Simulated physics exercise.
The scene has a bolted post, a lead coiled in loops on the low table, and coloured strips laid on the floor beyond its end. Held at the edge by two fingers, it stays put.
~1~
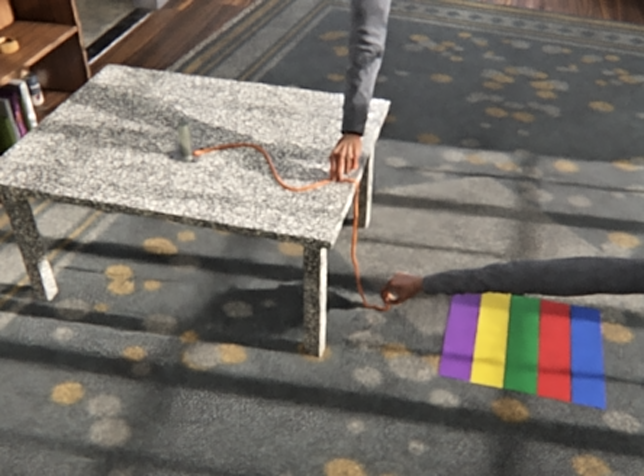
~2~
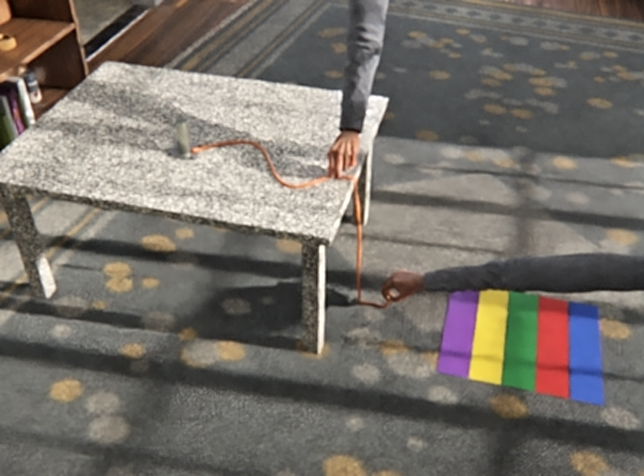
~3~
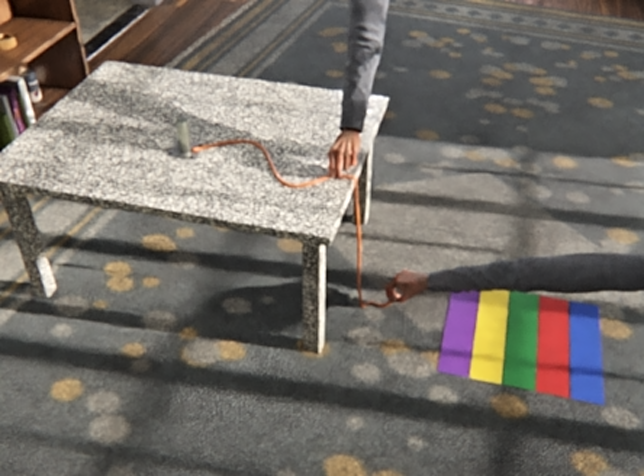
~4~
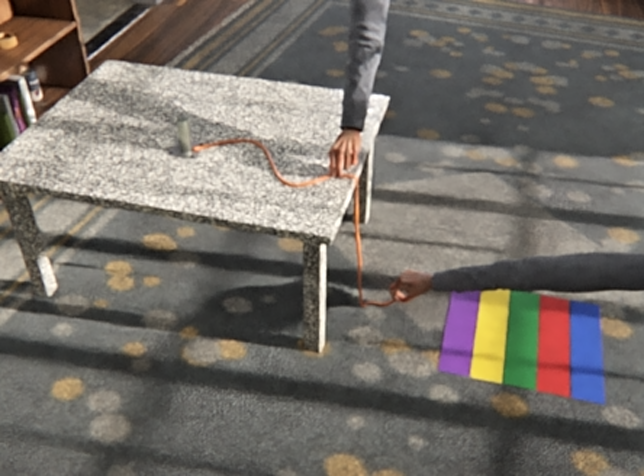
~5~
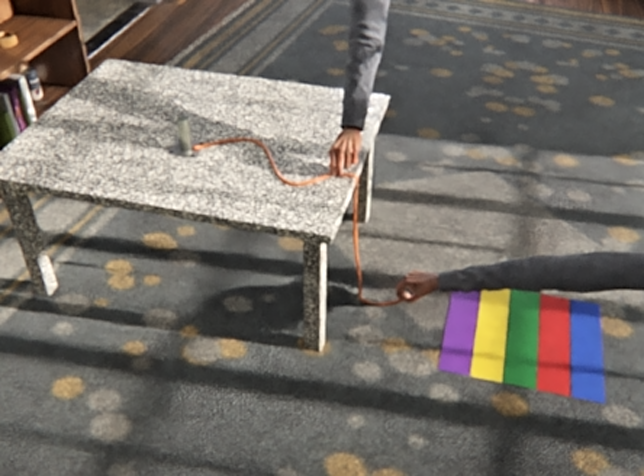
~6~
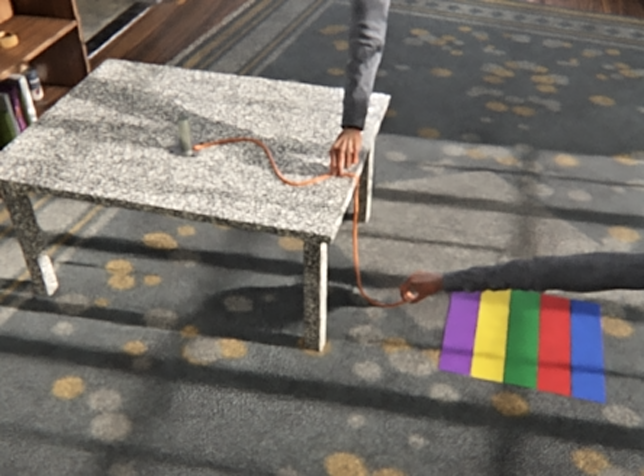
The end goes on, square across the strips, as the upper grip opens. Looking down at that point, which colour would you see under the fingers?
You would see red.
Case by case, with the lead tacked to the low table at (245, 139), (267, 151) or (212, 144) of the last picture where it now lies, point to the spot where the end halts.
The pixel places are (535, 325), (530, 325) and (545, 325), one per try.
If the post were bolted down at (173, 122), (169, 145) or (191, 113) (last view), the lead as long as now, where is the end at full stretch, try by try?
In order, it comes out close to (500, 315), (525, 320) and (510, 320).
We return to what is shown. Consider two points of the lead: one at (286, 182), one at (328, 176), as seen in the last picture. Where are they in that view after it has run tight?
First: (336, 172). Second: (375, 192).
Soon after, end near (496, 316); over yellow.
After that, end near (532, 323); over green.
At the stop, end near (554, 327); over red. It gets as far as the red strip.
